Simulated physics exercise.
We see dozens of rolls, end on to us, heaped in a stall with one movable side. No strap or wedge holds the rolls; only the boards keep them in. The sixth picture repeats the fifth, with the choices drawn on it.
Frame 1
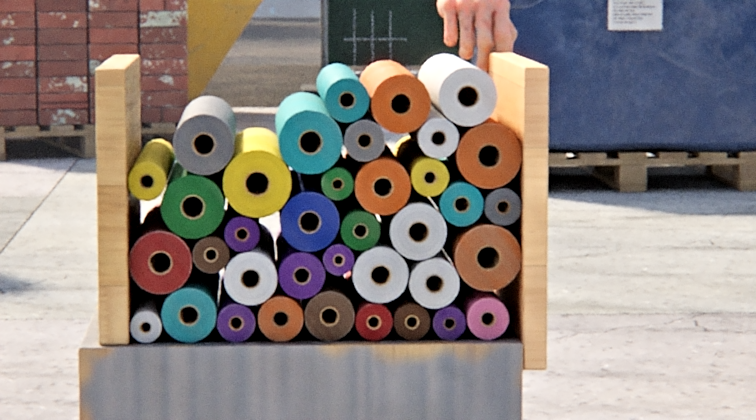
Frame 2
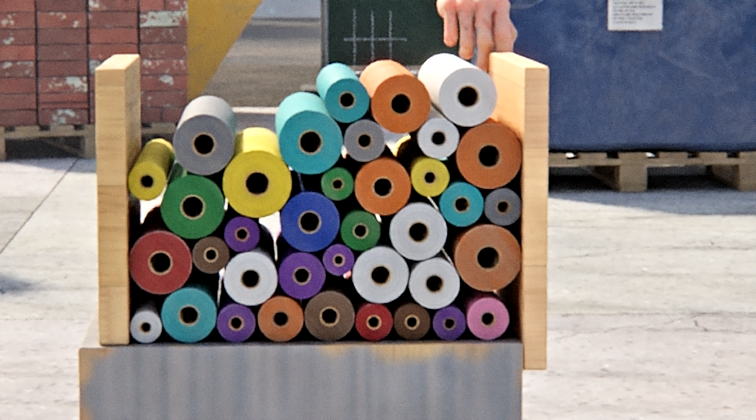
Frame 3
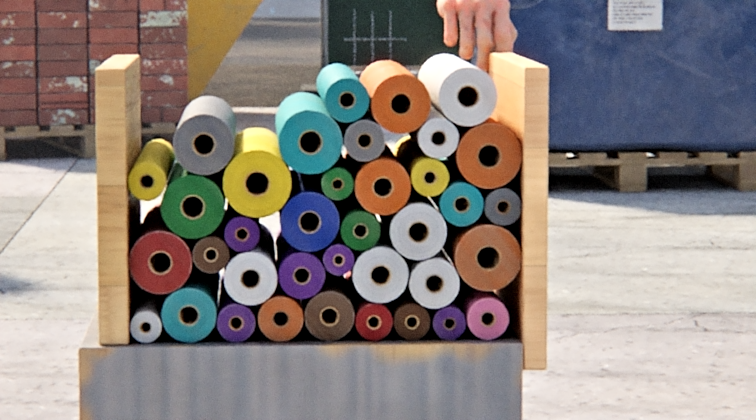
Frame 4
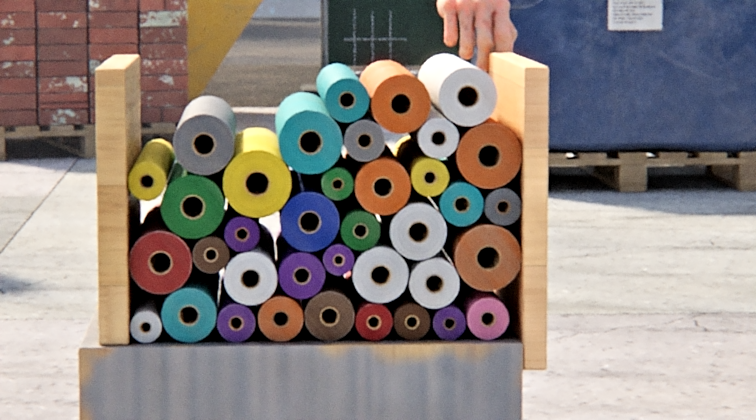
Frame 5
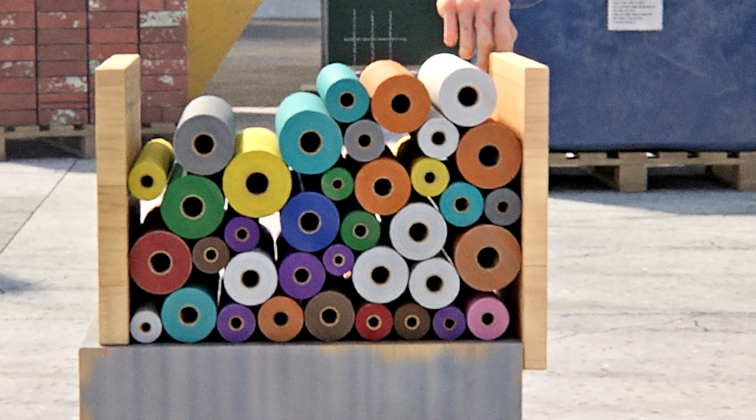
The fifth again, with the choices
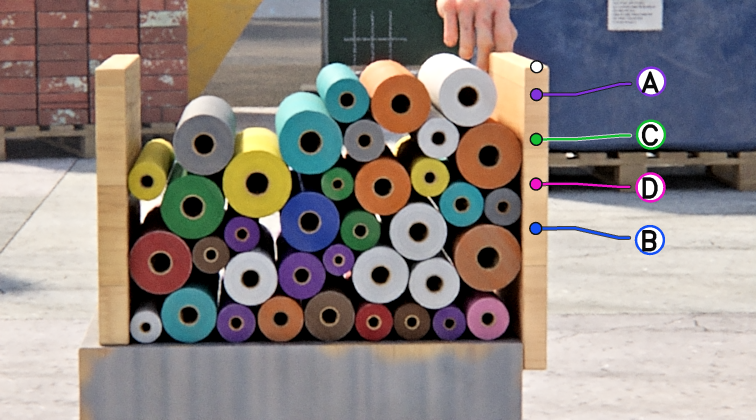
In the video, many colourful rolls lie heaped between two upright wooden boards on a grey base, while a hand hangs behind the right side near a white roll; the pile stays still and almost nothing moves.
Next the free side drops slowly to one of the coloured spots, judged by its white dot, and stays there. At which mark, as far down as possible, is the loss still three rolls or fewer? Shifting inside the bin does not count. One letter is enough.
The lowest mark that will do is B.
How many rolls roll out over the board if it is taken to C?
The count is none.
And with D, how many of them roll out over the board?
With D, none.
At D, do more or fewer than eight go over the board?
Fewer than eight.
On the marked copy, A at (536, 95); B at (536, 229); C at (536, 139); D at (536, 184); the white dot at (537, 67).
Taking B. A third of the way, top of the board (522, 148).
Two thirds of the way, top of the board (522, 228).
When it is over, top of the board (522, 228), two out over the board.
As for the rest, A none out over the board; C none out over the board; D none out over the board.
